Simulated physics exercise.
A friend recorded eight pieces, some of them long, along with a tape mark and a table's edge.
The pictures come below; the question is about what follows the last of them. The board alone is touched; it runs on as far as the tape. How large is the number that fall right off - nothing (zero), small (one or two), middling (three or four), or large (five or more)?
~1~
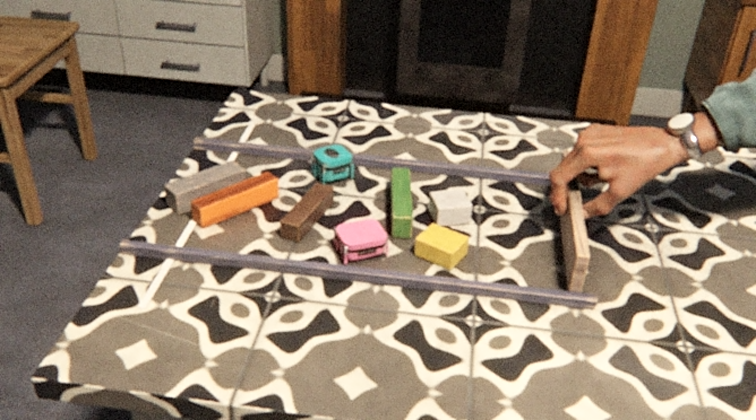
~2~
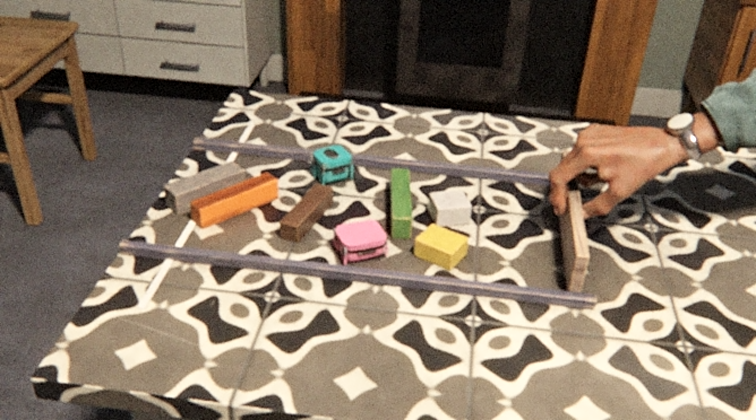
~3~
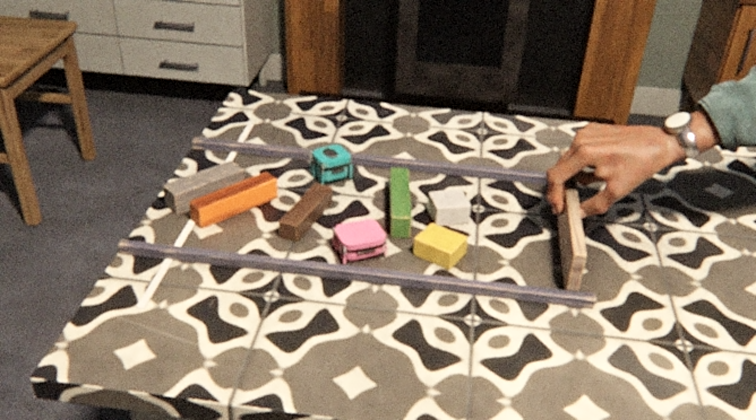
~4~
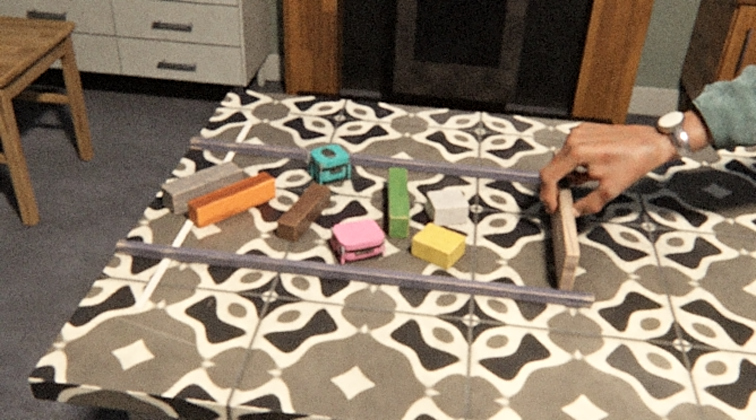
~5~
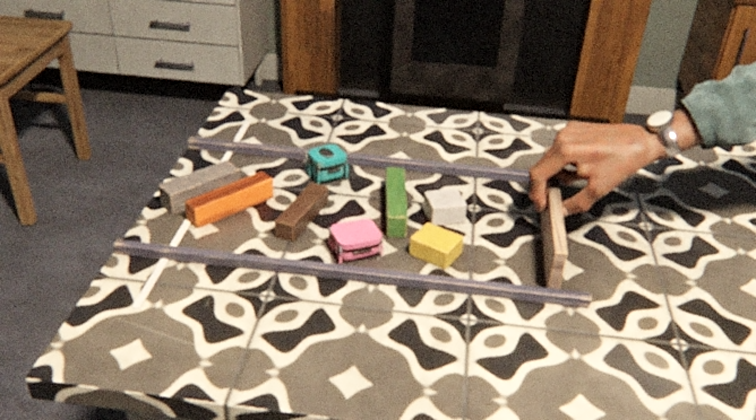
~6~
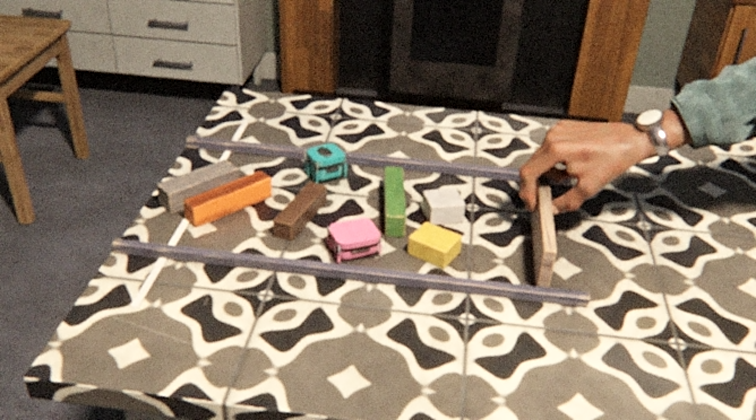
Middling - three or four.
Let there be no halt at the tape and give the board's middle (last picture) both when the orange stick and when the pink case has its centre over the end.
The middle is at (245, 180) when it's the orange stick, and at (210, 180) when it's the pink case.
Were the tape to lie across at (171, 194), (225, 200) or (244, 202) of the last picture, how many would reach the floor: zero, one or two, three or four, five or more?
In turn: 5 or more; 3 or 4; just one or two.
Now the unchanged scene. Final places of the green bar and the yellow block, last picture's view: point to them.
In the last picture the green bar sits at (160, 178) while the yellow block sits at (160, 220).
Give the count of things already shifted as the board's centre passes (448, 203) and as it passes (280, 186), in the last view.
In order, the tallies are 2 and 8.
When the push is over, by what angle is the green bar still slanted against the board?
Roughly 0° out of line.
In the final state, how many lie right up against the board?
Looks like 3 of them, all told.
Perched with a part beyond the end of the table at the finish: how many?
The answer comes to 1.
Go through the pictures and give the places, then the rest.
The first frame shows grey bar (206, 187); orange stick (236, 199); brown bar (308, 212); board (571, 217); tape (208, 198).
The second frame shows orange stick (236, 200); turquoise case (332, 166).
The third frame shows brown bar (307, 211); green bar (400, 201).
The fourth frame shows grey bar (203, 187); pink case (358, 242).
The fifth frame shows orange stick (231, 199); board (551, 215).
The sixth frame shows grey bar (199, 186); orange stick (229, 198); brown bar (301, 210); board (541, 213); tape (201, 197).
Soon after, none off yet; grey bar at rest near (199, 186); orange stick at rest near (229, 198); brown bar at rest near (301, 210).
After that, none off yet; grey bar at rest near (199, 186); orange stick at rest near (226, 197); brown bar displaced about its own width near (255, 203).
And then, none off yet; grey bar tilting a little near (152, 172); orange stick displaced about its own width near (161, 183); brown bar displaced well along near (168, 195).
In the end, the number that fall off is three or four; gone, pink case, brown bar, orange stick and grey bar.
